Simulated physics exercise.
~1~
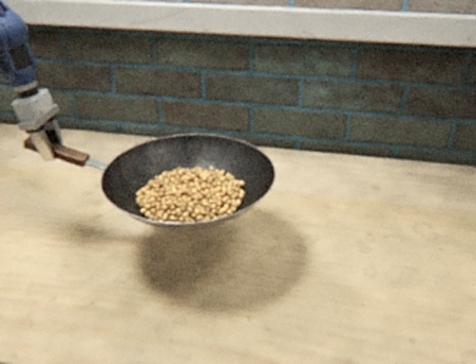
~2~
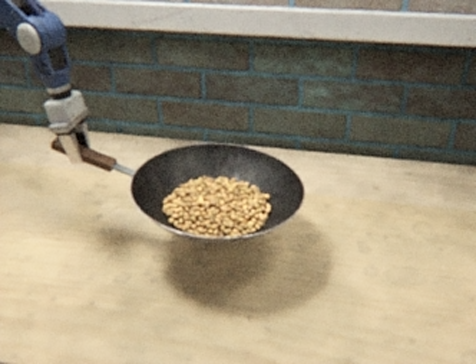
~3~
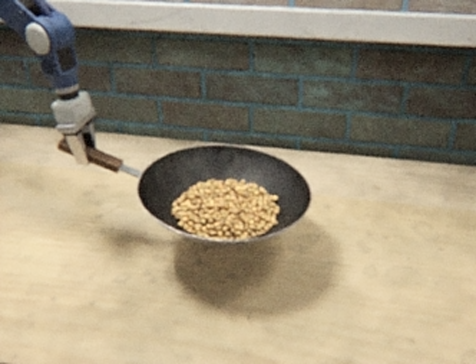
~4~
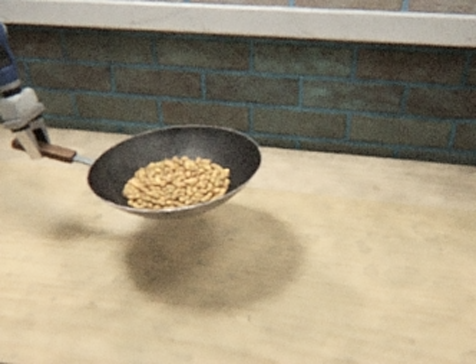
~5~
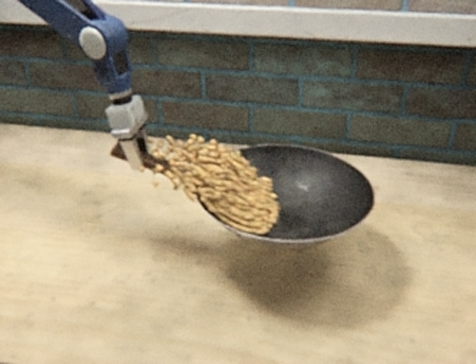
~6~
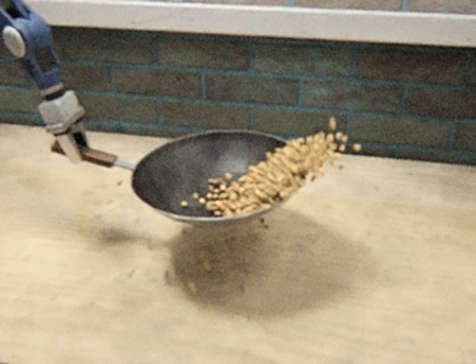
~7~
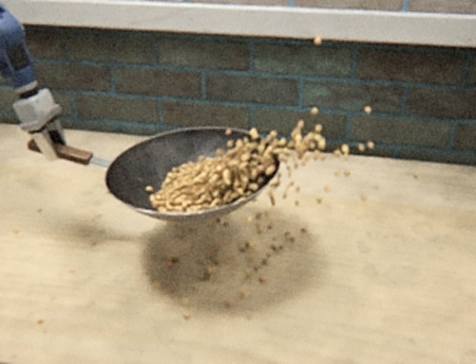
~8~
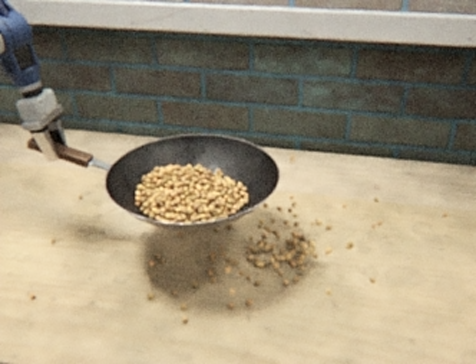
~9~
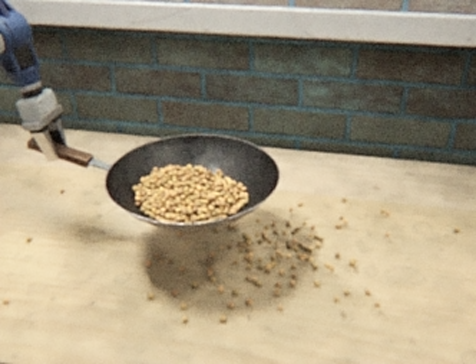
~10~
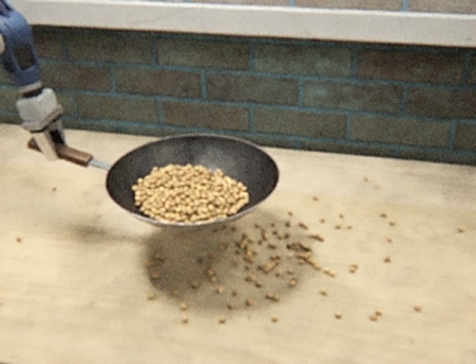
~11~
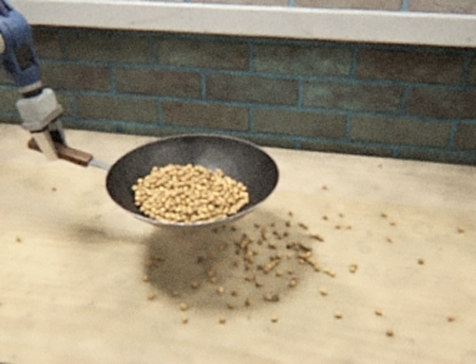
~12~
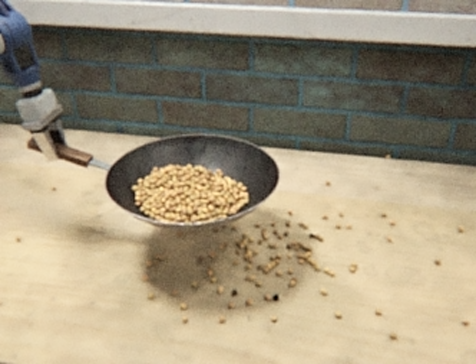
The clip shows a robot arm holding a dark wok of chickpeas above a pale table, moving it right, left, sharply right and left again. The chickpeas surge and some spill over the right rim, then the wok stops, most still inside and others scattered on the table.
